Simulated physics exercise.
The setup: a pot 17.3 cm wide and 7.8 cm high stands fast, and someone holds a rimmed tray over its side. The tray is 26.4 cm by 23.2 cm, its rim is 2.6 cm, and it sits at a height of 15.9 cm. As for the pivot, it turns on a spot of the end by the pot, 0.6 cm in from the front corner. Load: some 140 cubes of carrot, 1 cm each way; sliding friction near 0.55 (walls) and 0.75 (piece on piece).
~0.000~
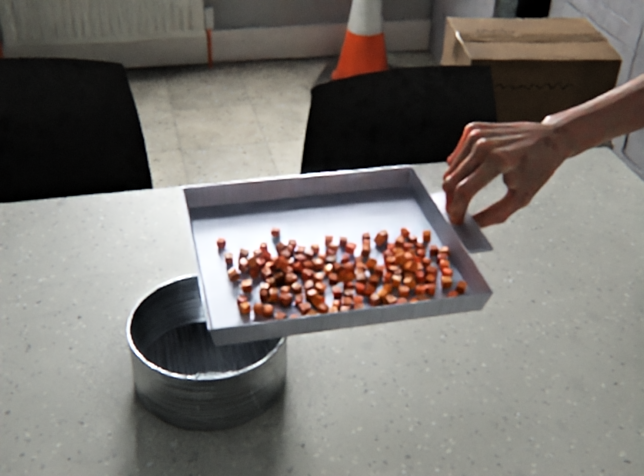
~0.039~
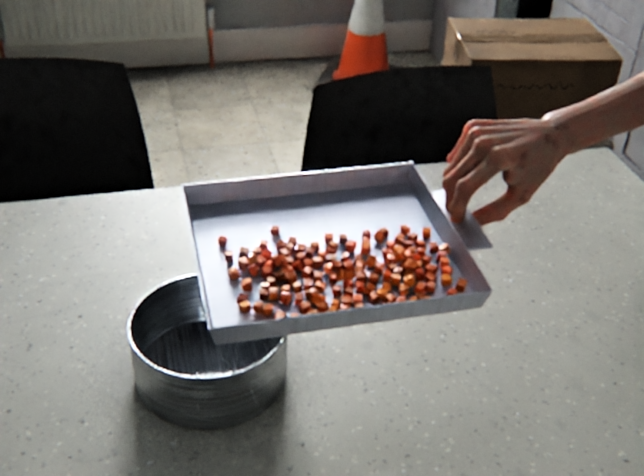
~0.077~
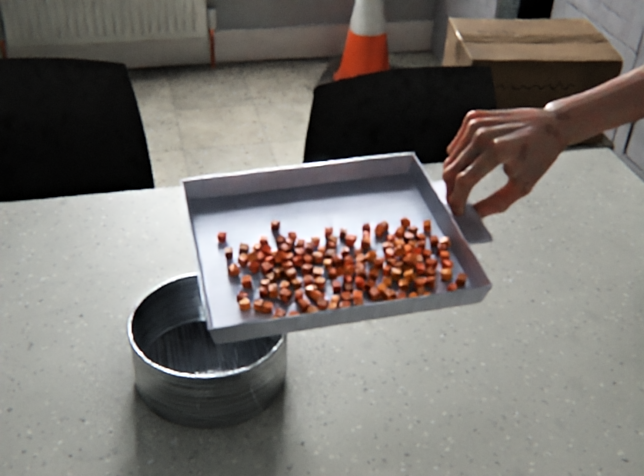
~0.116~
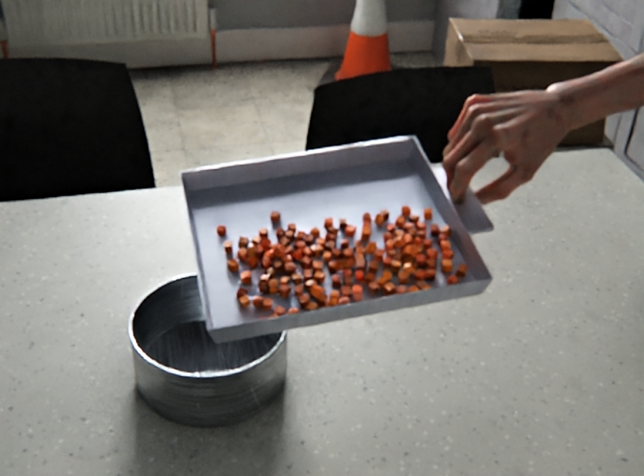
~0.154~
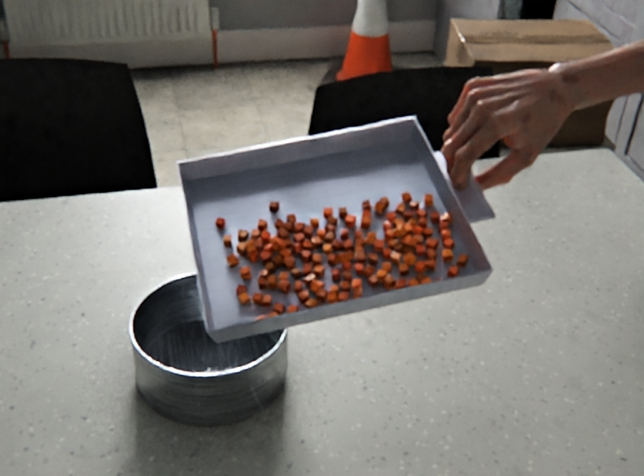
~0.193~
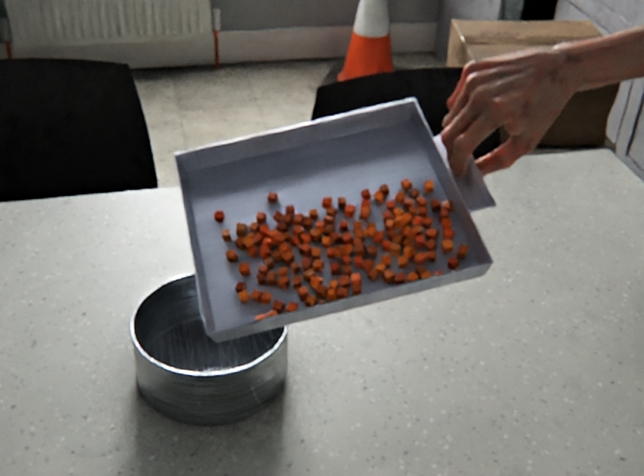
A hand tilts a tray of small orange-red cubes beside a round metal pot.
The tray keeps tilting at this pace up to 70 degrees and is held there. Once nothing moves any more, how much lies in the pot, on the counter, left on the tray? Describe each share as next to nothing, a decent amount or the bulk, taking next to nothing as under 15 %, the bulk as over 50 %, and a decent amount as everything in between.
In order: Pot: A small fraction; counter: The dominant fraction; tray: A middling fraction.
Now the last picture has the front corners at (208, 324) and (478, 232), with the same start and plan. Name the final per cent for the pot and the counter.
Split: Pot = 0, counter = 60.
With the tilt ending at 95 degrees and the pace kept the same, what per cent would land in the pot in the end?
Then about 0 per cent.
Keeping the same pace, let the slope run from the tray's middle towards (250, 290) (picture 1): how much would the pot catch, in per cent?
Roughly 0 % of the pieces.
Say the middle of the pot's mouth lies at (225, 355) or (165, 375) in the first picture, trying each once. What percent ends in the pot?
That gives roughly 0 per cent and then 5 per cent.
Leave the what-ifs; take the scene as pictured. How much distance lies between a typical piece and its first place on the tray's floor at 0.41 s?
Displacement on the tray: About 1 cm.
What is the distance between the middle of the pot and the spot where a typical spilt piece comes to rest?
I'd say around 22 centimetres.
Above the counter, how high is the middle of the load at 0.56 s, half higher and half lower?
Some 24 cm above the counter.
After 0.41 s, tilt 44 degrees; the tray holds 100 %, the pot 0 %.
Then, at 0.56 s, tilt 63 degrees; the tray holds 100 %, the pot 0 %.
Then, at 0.83 s, tilt 70 degrees; the tray holds 55 %, the pot 0 %.
In the end, at 2.3 s, pot 0 %, counter 70 %, tray 30 %.
